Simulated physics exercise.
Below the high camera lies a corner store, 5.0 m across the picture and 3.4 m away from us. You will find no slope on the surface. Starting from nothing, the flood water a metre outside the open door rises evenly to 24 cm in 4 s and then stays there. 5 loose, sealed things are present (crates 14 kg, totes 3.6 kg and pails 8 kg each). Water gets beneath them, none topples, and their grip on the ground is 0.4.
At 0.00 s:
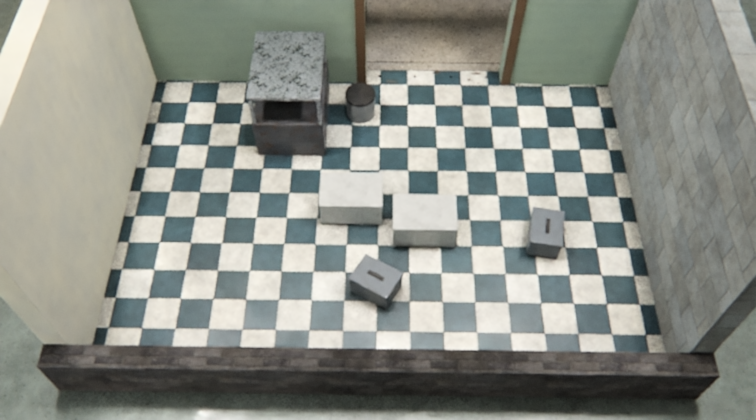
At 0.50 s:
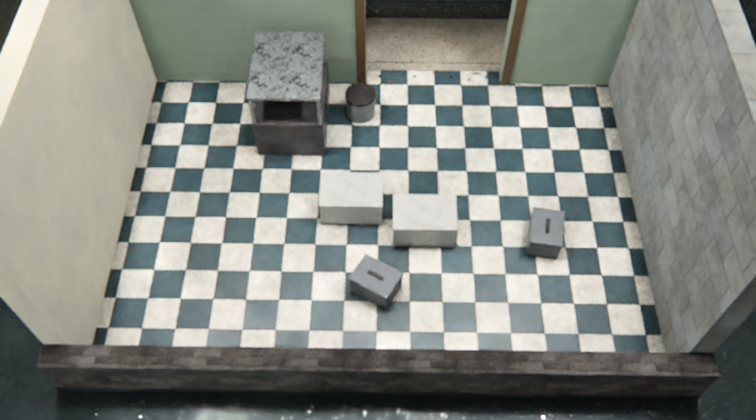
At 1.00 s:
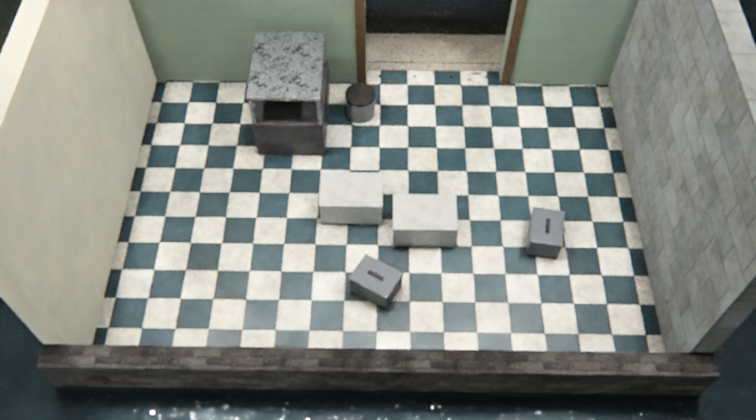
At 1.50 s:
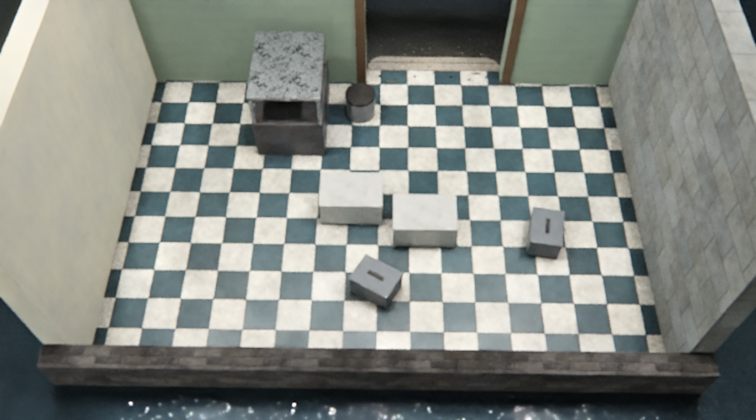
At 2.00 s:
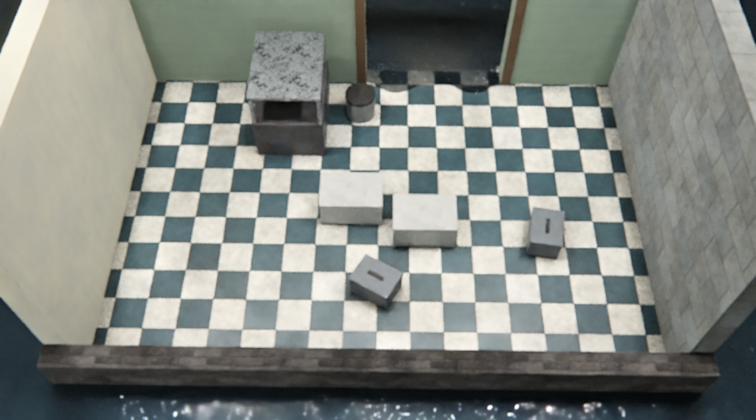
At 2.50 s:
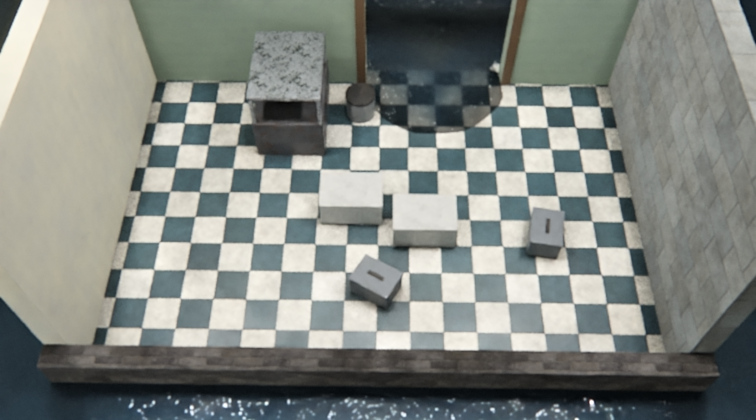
Checkered-floor room with grey and white blocks sitting still as dark water rises outside and spreads in through the back doorway.
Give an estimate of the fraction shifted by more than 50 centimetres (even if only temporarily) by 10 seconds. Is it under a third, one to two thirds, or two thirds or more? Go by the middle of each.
My guess is it lands in the top band.
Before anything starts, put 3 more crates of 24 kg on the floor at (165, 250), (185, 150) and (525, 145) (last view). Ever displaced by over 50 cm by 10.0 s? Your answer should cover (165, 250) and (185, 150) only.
In turn: Beyond the mark, within the mark.
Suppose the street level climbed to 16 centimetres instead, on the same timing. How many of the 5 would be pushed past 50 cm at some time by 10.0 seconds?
Count: 4.
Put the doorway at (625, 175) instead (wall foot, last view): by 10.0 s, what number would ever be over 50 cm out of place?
Then it comes to 5 of them.
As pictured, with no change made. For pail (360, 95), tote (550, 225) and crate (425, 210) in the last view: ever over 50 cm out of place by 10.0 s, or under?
Same order as the question: Smaller, greater, greater.
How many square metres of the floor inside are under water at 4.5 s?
The covered patch comes to about 7.5 m2.
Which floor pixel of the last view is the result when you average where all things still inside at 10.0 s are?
Centre of the remaining things: Roughly (362, 165).
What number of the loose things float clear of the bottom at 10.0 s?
It comes to 3 of them.
After 3.5 s 0 of 5 are over 50 cm from their spots; 0 afloat.
After 4.5 s 1 of 5 are over 50 cm from their spots; 0 afloat.
After 7.0 s 4 of 5 are over 50 cm from their spots; 3 afloat.
After 10.0 s 4 of 5 are over 50 cm from their spots, and 4 have been at some point; 3 afloat.
